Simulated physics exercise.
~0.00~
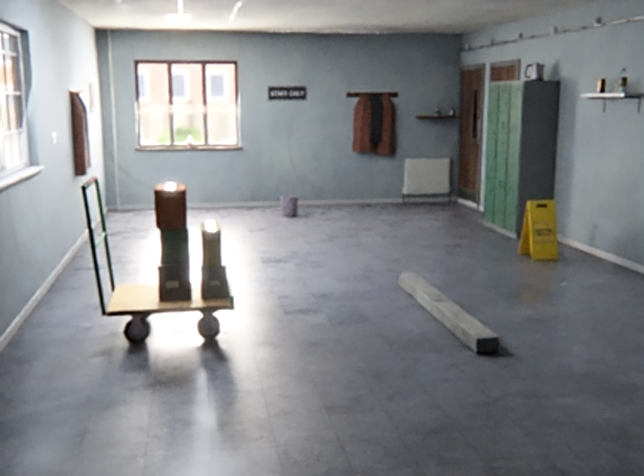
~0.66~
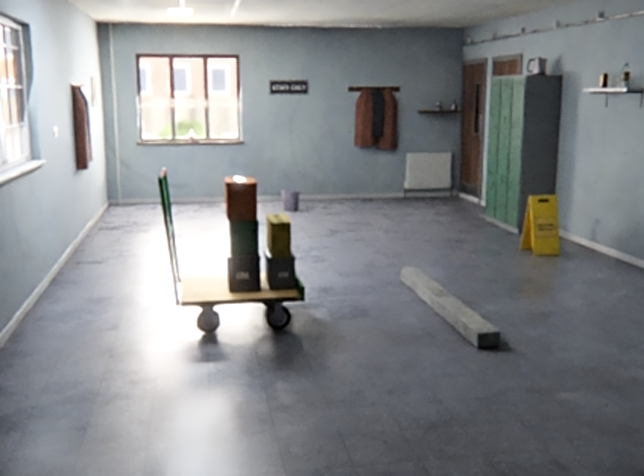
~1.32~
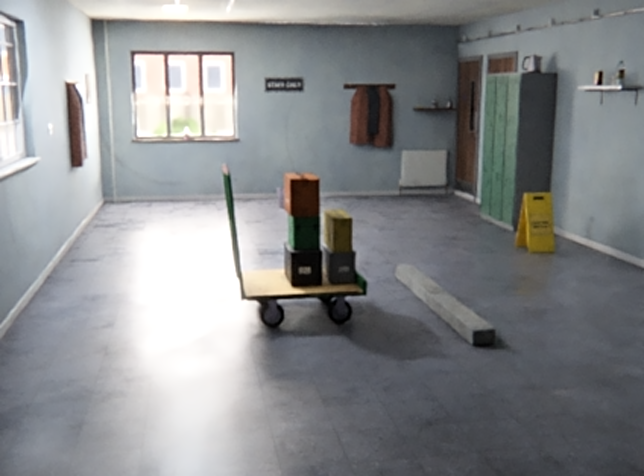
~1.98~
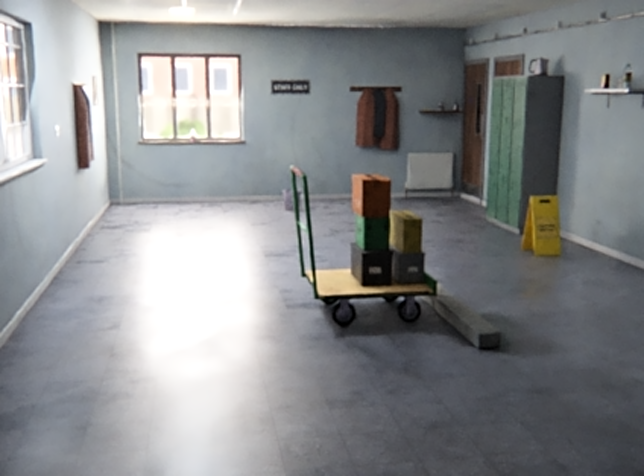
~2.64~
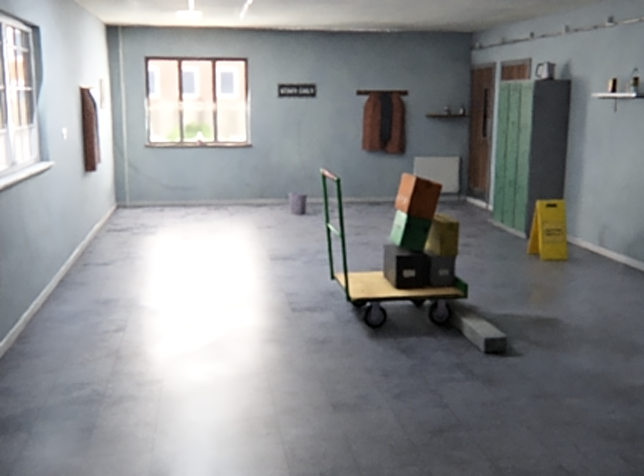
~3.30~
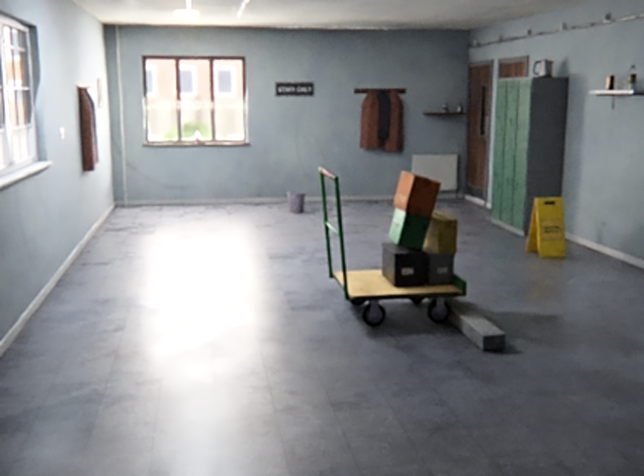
In a blue-walled room, a loaded cart rolls right, stops at a kerb, and its stacked boxes lean.
